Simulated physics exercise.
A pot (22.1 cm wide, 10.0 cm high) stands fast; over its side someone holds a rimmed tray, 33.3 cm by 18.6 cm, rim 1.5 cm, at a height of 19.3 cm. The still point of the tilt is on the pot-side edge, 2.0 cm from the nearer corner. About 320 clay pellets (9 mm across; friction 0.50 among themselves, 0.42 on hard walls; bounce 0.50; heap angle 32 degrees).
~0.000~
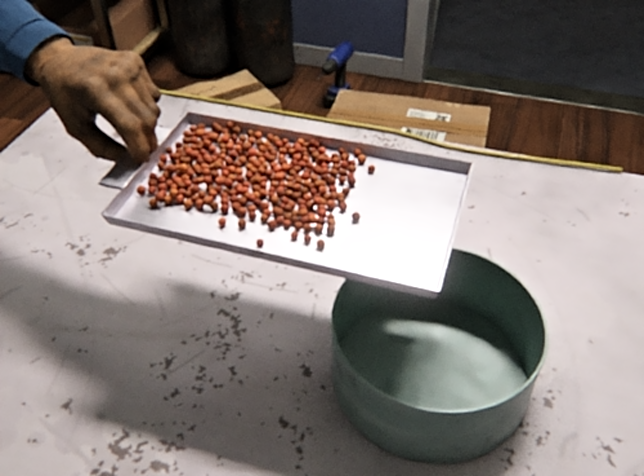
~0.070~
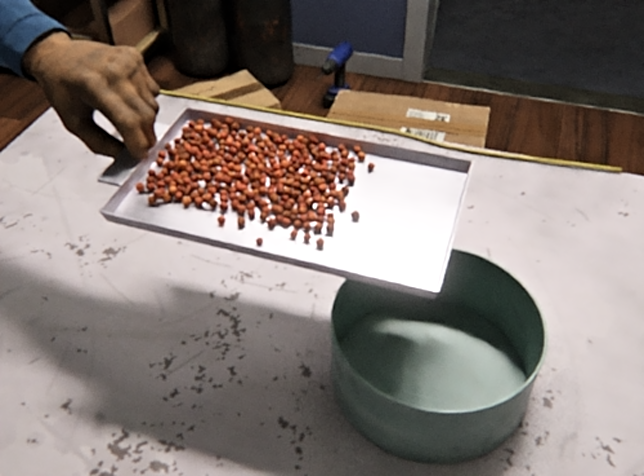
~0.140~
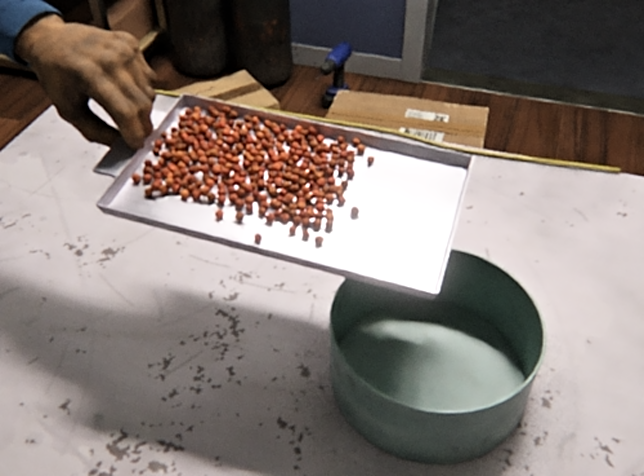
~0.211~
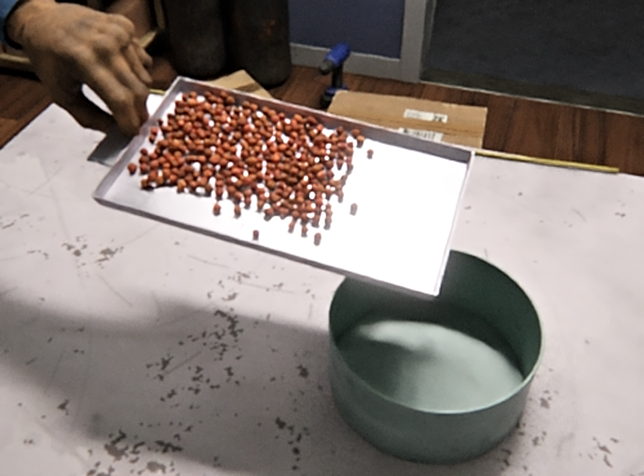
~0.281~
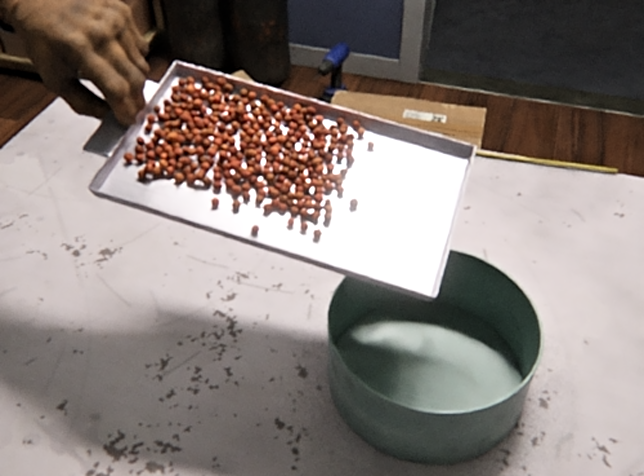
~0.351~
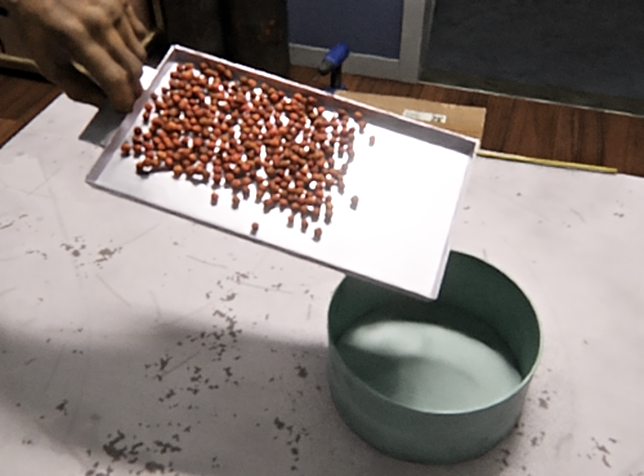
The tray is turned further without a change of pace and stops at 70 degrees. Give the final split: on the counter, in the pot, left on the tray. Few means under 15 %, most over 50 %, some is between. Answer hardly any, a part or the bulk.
Counter: Hardly any, pot: Hardly any, tray: The bulk.
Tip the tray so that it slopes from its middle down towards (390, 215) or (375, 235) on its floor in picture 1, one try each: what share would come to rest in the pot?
About 25 and 30 per cent.
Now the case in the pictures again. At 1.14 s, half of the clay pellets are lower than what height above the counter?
Roughly 28 cm.
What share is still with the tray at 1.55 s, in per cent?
Roughly 90 per cent.
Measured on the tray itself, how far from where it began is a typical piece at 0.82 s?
Roughly 10 cm.
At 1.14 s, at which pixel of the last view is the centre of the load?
At about (351, 218).
After 0.82 s, tilt 42 degrees; the tray holds 100 %, the pot 0 %.
After 1.14 s, tilt 59 degrees; the tray holds 95 %, the pot 0 %.
After 1.55 s, tilt 70 degrees; the tray holds 90 %, the pot 5 %.
By 2.2 s all is still; counter 5 %, pot 5 %, tray 90 %.
